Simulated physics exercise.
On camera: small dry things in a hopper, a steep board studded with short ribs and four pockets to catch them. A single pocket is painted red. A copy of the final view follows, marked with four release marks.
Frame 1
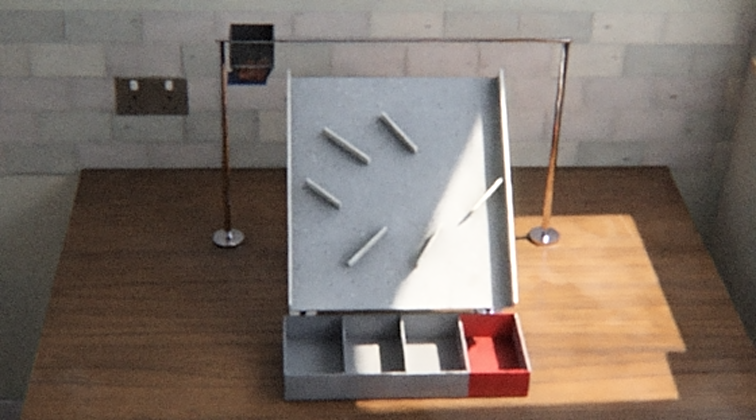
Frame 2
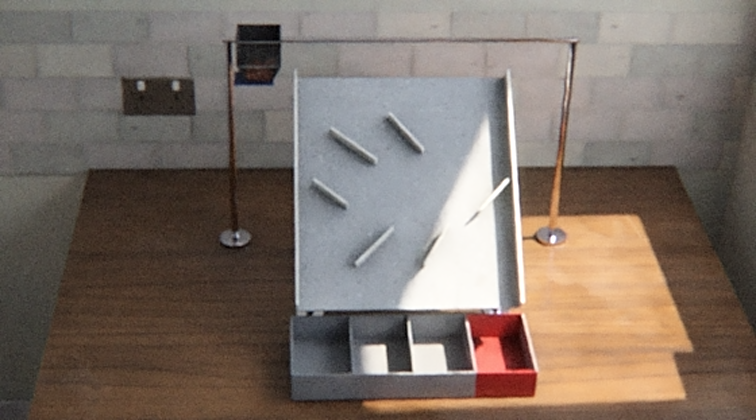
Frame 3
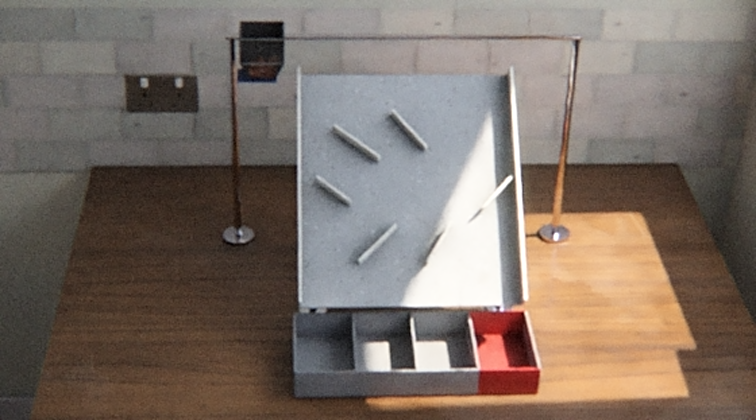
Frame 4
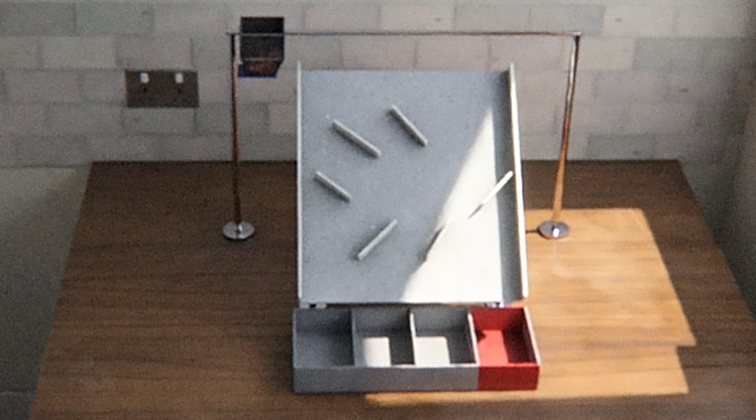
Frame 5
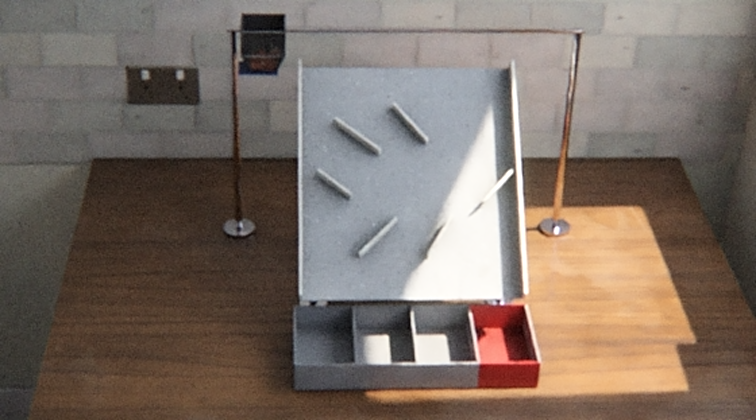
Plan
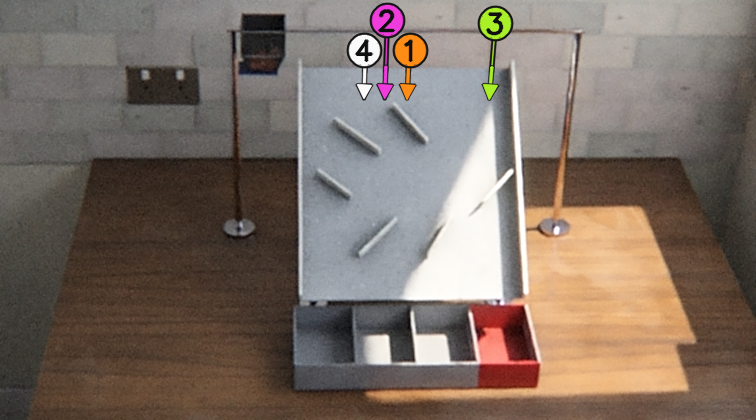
A steep grey board with short ribs stands still above four pockets, the rightmost red.
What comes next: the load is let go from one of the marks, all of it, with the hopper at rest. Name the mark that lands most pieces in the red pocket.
1.
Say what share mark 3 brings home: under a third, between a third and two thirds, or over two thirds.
It is under a third.
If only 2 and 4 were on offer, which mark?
2.
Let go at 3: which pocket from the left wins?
The third from the left.
On the marked copy, mark 1 meets the board at (407, 93); mark 2 meets the board at (384, 93); mark 3 meets the board at (489, 94); mark 4 meets the board at (364, 93).
If 1 is chosen, about two thirds in the red pocket, about a third in other pockets.
If 2 is chosen, about a quarter in the red pocket, most in other pockets.
If 3 is chosen, a small part in the red pocket, most in other pockets, a stray few held on the board.
If 4 is chosen, none in the red pocket, all in other pockets.
